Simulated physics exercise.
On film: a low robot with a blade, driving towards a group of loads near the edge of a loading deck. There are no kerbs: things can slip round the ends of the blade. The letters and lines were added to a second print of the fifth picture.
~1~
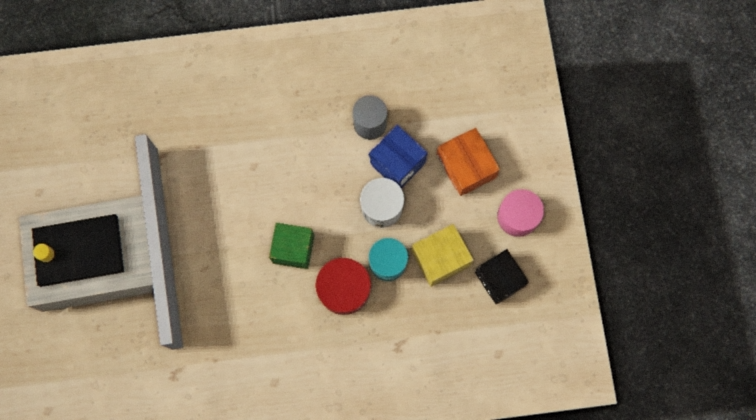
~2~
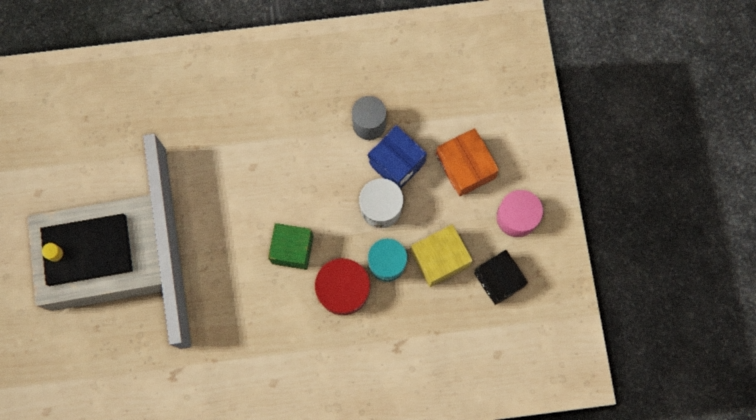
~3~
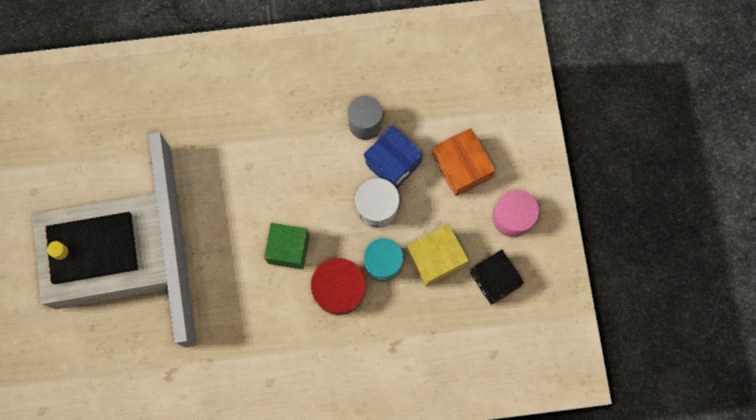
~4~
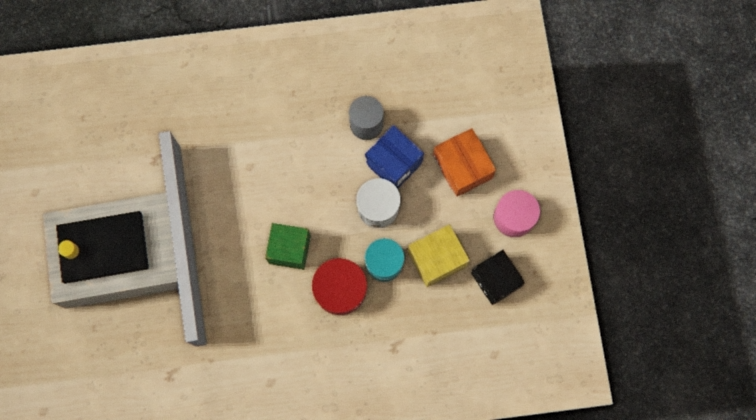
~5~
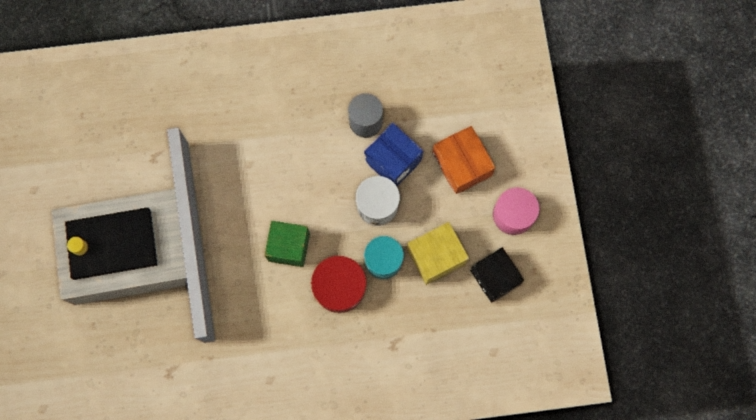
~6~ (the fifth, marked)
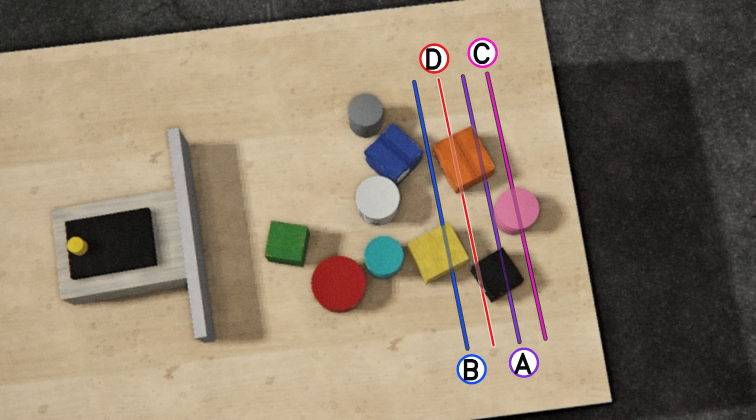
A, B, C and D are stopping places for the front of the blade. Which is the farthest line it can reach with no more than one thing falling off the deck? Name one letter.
At A, and not beyond.
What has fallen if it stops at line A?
The pink canister goes over.
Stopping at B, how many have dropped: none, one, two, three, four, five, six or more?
The count is none.
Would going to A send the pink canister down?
By then, yes.
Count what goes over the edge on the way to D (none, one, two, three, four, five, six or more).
The count is none.
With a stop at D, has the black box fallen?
By then, no.
On the marked copy, A at (490, 205); B at (440, 211); C at (515, 202); D at (465, 208).
Taking A. A third of the way, robot (230, 228); red pail (344, 284); green crate (327, 236).
Two thirds of the way, robot (339, 215); pink canister (545, 204); yellow crate (507, 237).
When it is over, robot (423, 205); pink canister over the edge; yellow crate (569, 224); one fallen.
As for the rest, B is within the limit but short; C drops three; D is within the limit but short.
